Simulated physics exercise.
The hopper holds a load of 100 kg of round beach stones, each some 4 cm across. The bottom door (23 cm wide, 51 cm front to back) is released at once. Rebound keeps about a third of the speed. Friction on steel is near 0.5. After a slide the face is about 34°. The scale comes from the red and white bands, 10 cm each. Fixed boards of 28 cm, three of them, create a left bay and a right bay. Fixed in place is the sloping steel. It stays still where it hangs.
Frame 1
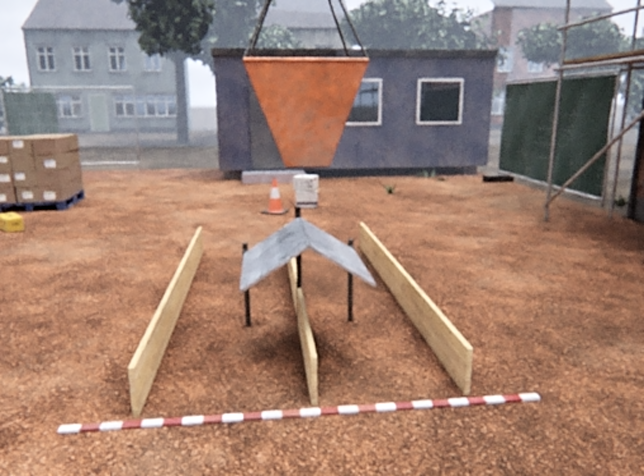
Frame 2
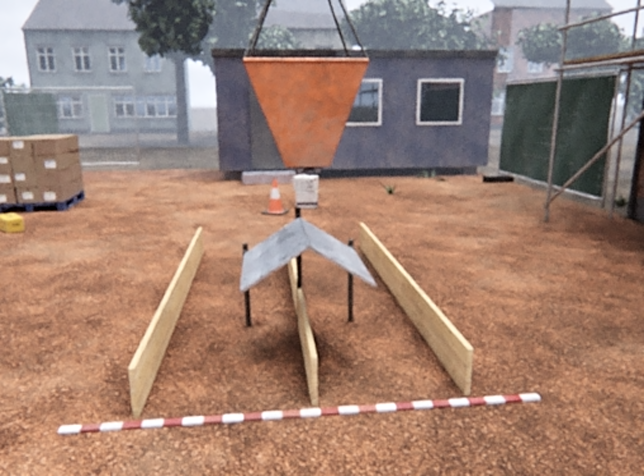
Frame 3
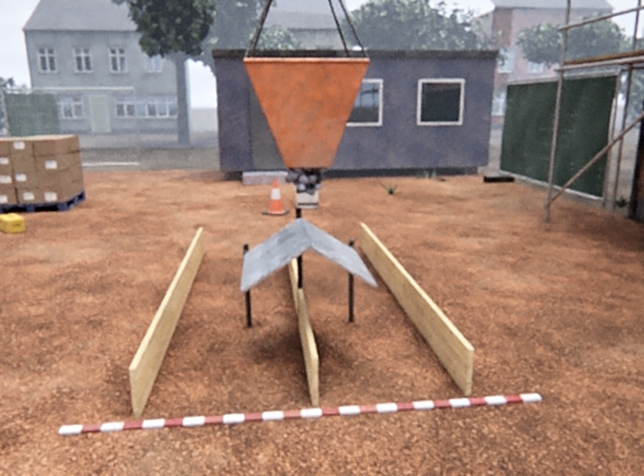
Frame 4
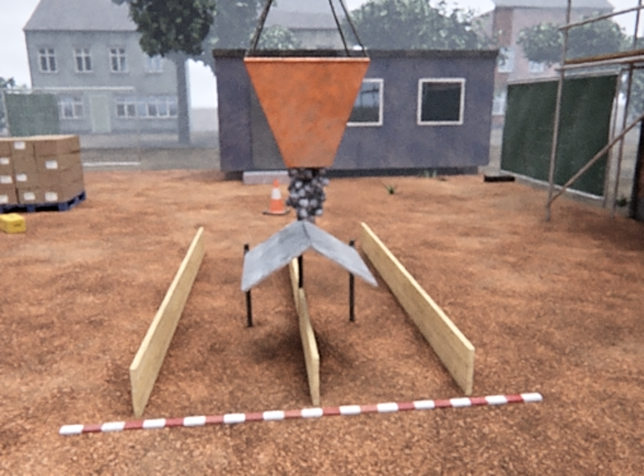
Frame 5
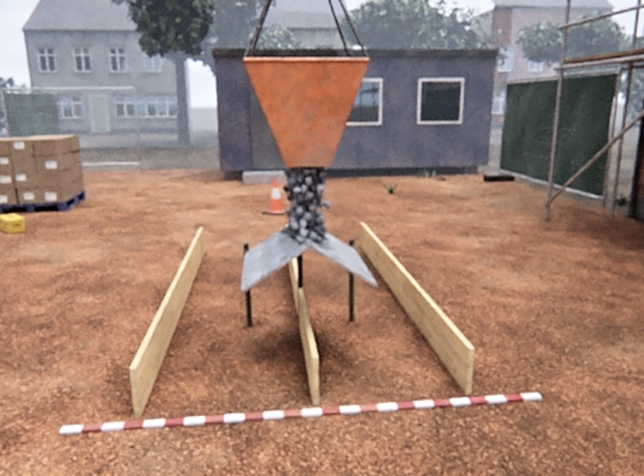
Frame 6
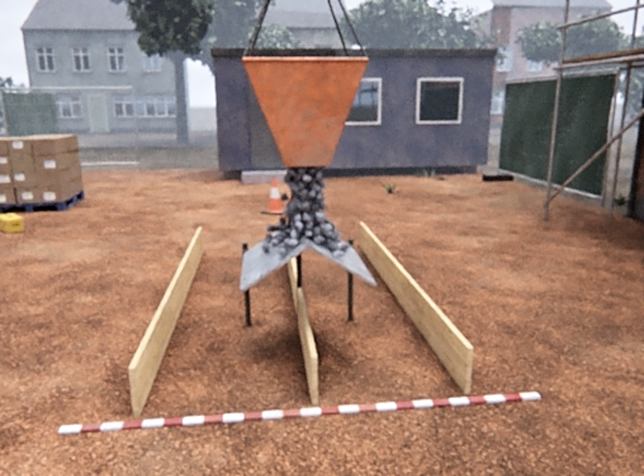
Round grey stones dropped from the bottom of a hanging orange hopper in a thickening stream, struck the ridge of a small grey peaked roof below, and spread down both its slopes.
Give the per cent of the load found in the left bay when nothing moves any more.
I would say 41 percent.
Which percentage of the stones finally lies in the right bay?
60 %.
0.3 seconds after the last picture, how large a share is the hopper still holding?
Around 5 percent.
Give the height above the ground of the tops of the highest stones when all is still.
They end up some 18 centimetres high.
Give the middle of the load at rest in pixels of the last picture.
I'd point to close to (388, 344) in the last picture.
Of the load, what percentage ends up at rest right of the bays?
About 0 per cent of it.
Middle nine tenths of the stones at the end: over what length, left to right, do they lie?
It covers roughly 170 centimetres from left to right.
Then, 0.3 s after the last picture, 7 % in the hopper, 48 % on the steel, 18 % falling or lying in the left bay, 26 % falling or lying in the right bay; the stones farthest right are at (425, 329).
Then, 0.7 s after the last picture, 0 % in the hopper, 14 % on the steel, 34 % falling or lying in the left bay, 51 % falling or lying in the right bay, 1 % falling or lying right of the bays; the stones farthest right are at (459, 339).
Then, 1.3 s after the last picture, 0 % in the hopper, 41 % falling or lying in the left bay, 58 % falling or lying in the right bay, 1 % falling or lying right of the bays; the stones farthest right are at (531, 358).
Then, 2.2 s after the last picture, 0 % in the hopper, 41 % falling or lying in the left bay, 58 % falling or lying in the right bay, 1 % falling or lying right of the bays; the stones farthest right are at (535, 358).
Then, 4.1 s after the last picture, 0 % in the hopper, 41 % in the left bay, 58 % in the right bay, 1 % right of the bays; the stones farthest right are at (535, 358).
